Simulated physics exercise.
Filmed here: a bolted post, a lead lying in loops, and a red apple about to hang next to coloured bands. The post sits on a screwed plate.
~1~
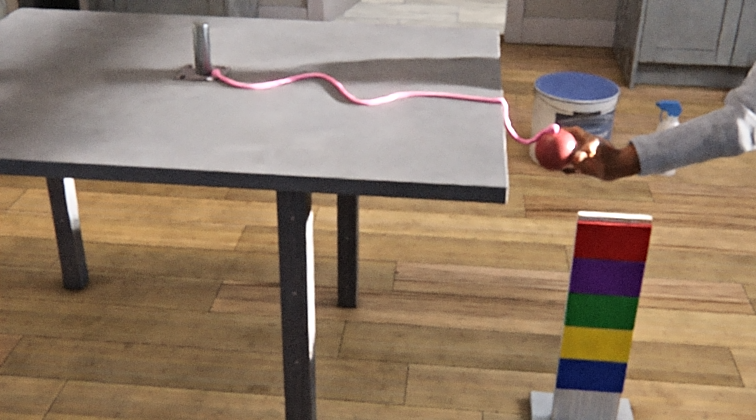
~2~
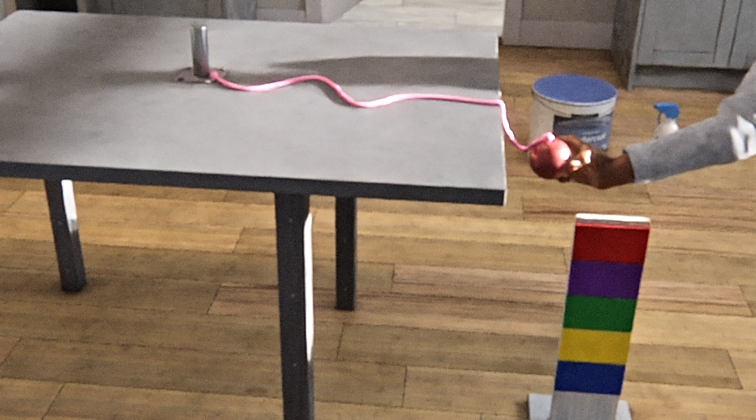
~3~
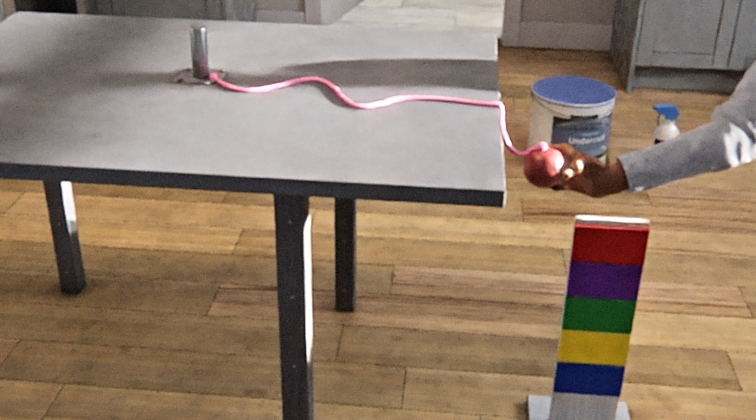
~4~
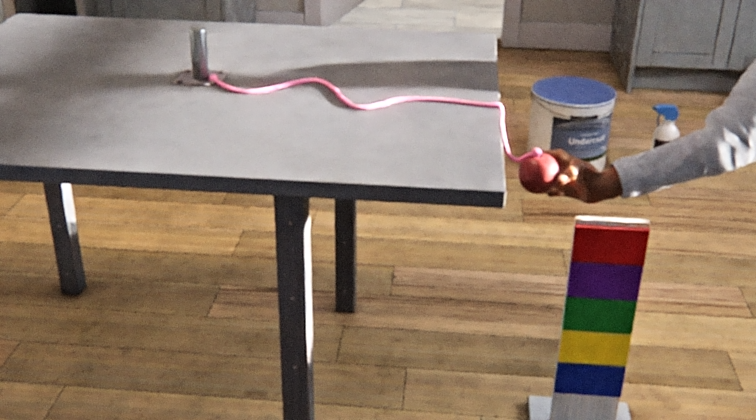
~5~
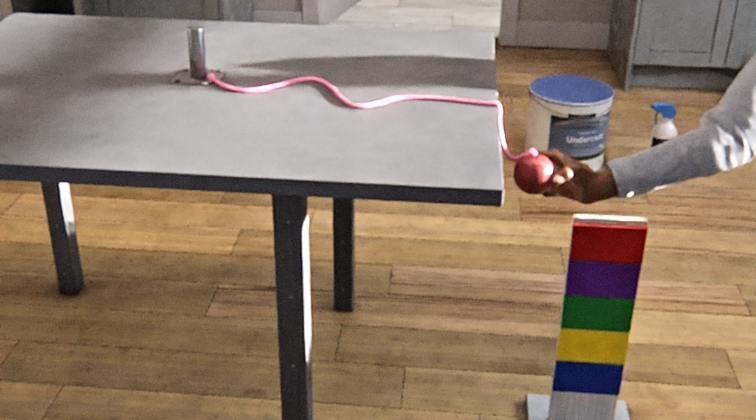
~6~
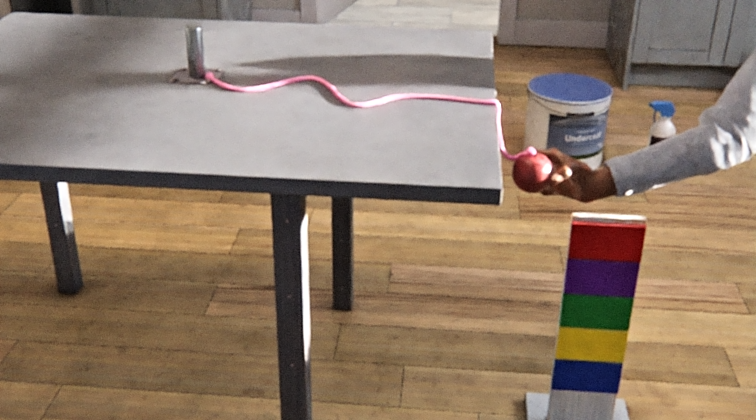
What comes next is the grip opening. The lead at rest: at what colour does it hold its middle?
The colour is purple.
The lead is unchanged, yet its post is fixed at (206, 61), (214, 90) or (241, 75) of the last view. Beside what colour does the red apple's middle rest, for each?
Answer, in order: Purple, green, green.
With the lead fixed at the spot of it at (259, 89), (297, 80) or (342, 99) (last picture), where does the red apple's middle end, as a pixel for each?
It would sit near (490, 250) the first time, (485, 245) the second and (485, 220) the third.
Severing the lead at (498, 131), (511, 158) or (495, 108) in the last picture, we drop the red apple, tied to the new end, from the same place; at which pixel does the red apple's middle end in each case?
Try 1: About (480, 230). Try 2: About (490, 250). Try 3: About (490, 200).
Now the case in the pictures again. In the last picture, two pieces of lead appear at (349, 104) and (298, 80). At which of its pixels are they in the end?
(420, 95), then (324, 86).
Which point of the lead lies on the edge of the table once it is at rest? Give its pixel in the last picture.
About (420, 97).
Soon after, apple near (514, 268); level with purple.
Then, apple near (457, 259); level with purple.
Further on, apple near (493, 268); level with purple.
At rest, apple near (490, 267); level with purple. The lead holds its middle at purple.
